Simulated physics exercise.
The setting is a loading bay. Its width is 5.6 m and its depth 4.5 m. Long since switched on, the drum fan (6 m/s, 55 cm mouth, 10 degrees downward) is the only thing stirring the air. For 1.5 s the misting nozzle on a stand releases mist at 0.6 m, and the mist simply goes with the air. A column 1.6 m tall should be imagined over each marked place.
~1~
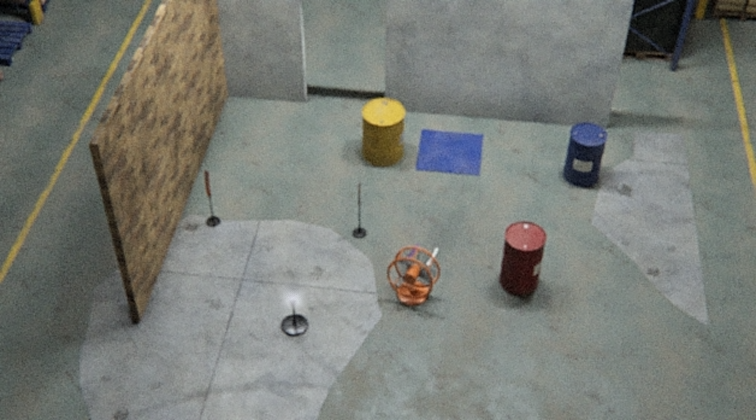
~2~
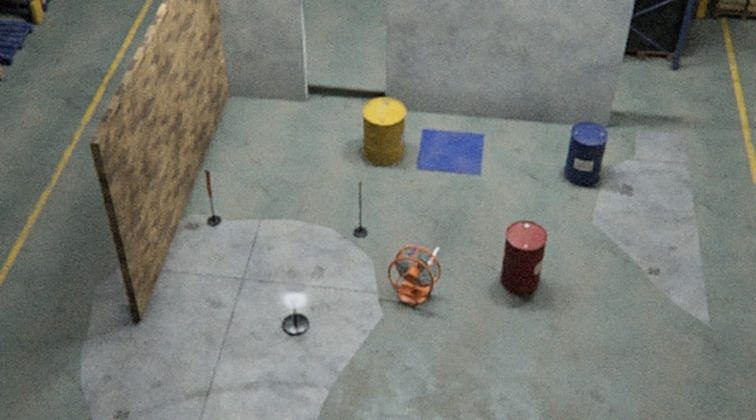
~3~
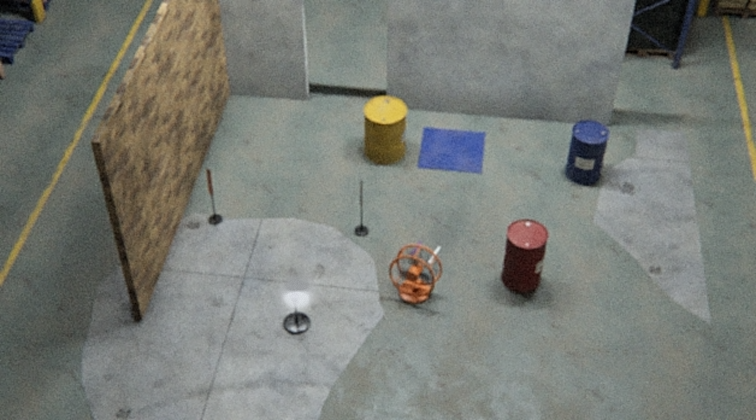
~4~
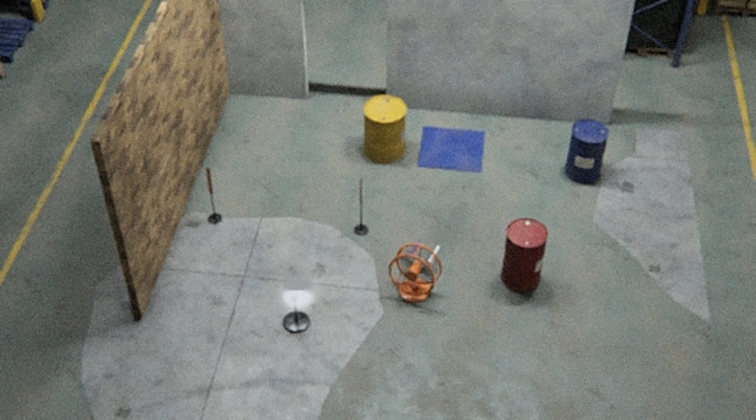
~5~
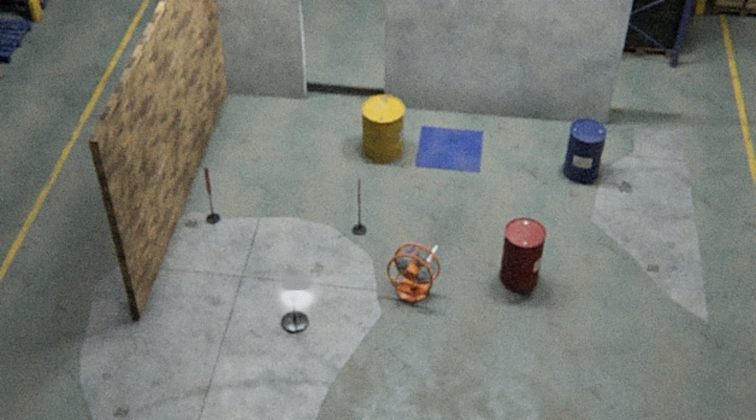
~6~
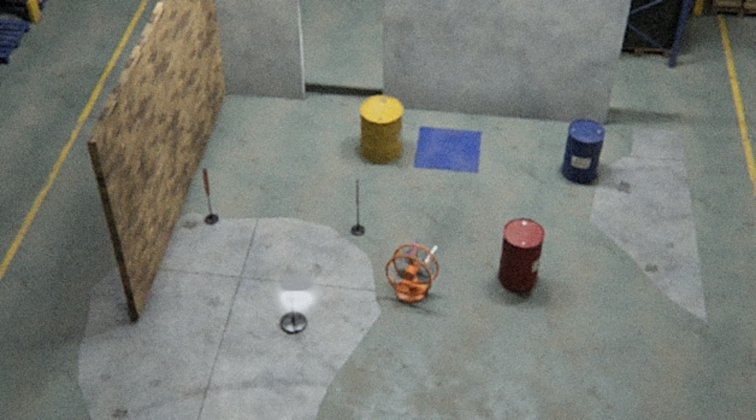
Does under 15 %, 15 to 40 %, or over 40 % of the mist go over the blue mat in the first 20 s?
In that time, more than 40 % goes over it.
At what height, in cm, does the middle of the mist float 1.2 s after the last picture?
Middle height: Approx. 50 cm.
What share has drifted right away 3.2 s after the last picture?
About 0 %.
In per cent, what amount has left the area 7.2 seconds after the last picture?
Roughly 50 percent by then.
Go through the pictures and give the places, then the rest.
The mist is thickest near (292, 295), the misting nozzle on a stand stands at (293, 301) and the drum fan is at (414, 273), in the first frame.
The mist is thickest near (294, 295) and the blue mat is centred on (451, 151), in the second frame.
The mist is thickest near (296, 294) and a ribbon ends at (211, 194), in the third frame.
The mist is thickest near (297, 293), the top of a barrel is at (385, 108) and the top of a barrel is at (527, 232), in the fourth frame.
The mist is thickest near (296, 292), in the fifth frame.
The mist is thickest near (296, 293) and a ribbon ends at (208, 193), in the sixth frame.
Then, 1.2 s after the last picture, 0 % is gone from the area; 0 % has passed over the blue mat, and the middle of the rest is near (306, 293).
Then, 3.2 s after the last picture, 0 % is gone from the area; 7 % has passed over the blue mat, and the middle of the rest is near (348, 288).
Then, 7.2 s after the last picture, 50 % is gone from the area; 70 % has passed over the blue mat, and the middle of the rest is near (371, 53).
Then, 19.2 s after the last picture, 92 % is gone from the area; 74 % has passed over the blue mat.
